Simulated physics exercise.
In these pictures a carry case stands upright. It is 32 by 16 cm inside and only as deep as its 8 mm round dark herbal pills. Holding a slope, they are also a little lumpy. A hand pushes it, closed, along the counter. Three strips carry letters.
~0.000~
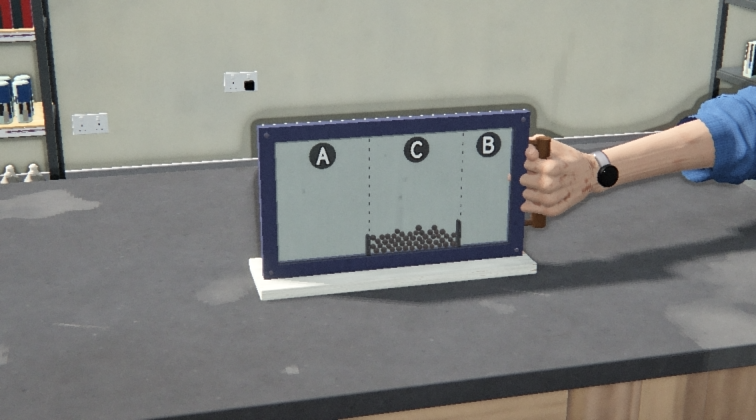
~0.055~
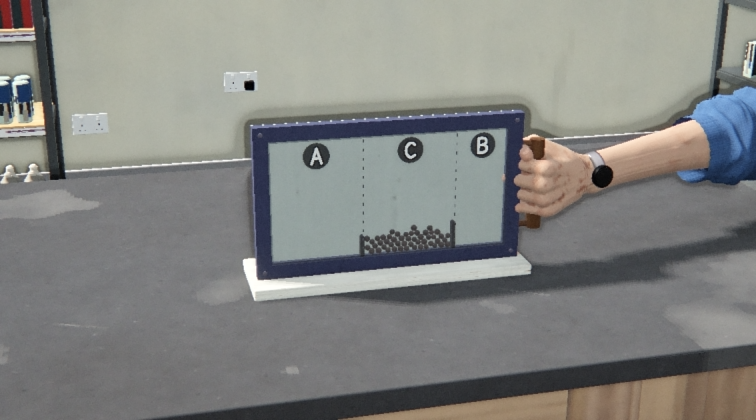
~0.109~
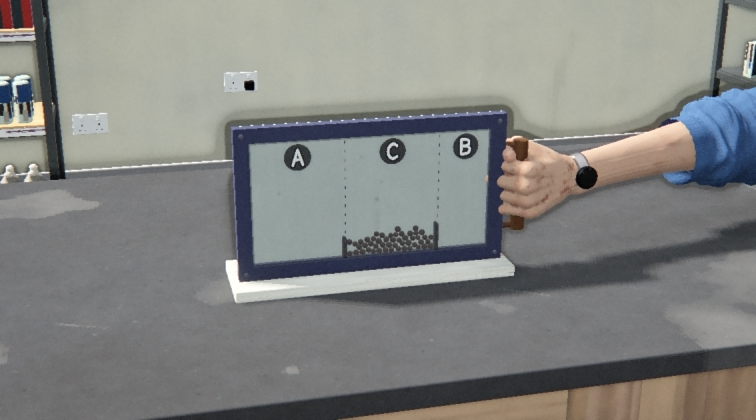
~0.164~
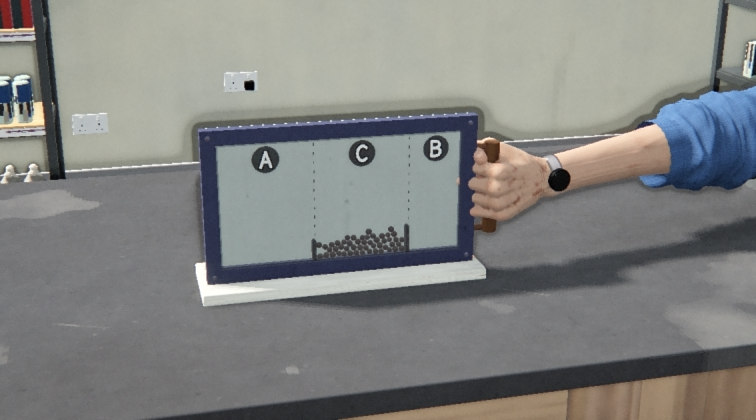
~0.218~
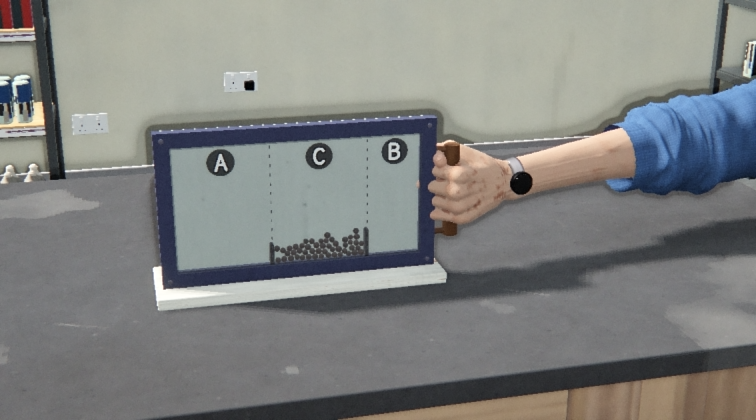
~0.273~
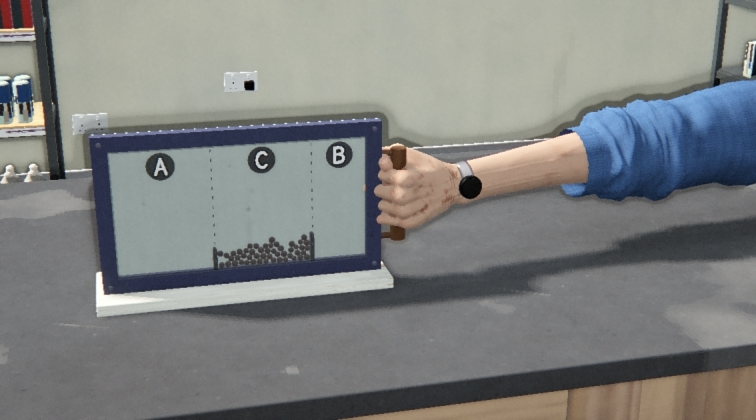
A shallow, dark blue-framed case with a clear front, standing on a white base, slides left along a dark grey counter in a workroom, viewed from the front and slightly above by a still camera. Its panel is marked A, C and B, with small dark round pieces heaped unevenly between low walls under C. A blue-sleeved arm wearing a watch pushes the brown handle from the right, and the heap travels along, sloping up towards the right.
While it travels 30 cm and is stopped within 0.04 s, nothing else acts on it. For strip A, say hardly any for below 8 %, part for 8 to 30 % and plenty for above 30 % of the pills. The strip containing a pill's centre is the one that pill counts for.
Reading for strip A: A modest portion.
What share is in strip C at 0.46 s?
Share: Close to 90 percent.
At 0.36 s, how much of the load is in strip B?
Share: Near 0 per cent.
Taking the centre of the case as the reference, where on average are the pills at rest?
Offset approx. 1 cm left, 7 cm below.
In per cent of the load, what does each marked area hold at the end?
Strip A: 15; strip B: 0; strip C: 85.
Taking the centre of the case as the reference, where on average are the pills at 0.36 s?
2 cm right, 6 cm below.
After 0.36 s, it is 30 cm to the left; the pills' middle is 2 cm right of and 6 cm below the centre; C 100 %.
After 0.46 s, it is 30 cm to the left; the pills' middle is in line with and 6 cm below the centre; A 10 %, C 90 %.
After 0.61 s, it is 30 cm to the left; the pills' middle is in line with and 7 cm below the centre; A 15 %, C 85 %.
Settled by 1.1 s, it is 30 cm to the left; A 15 %, B 0 %, C 85 %.
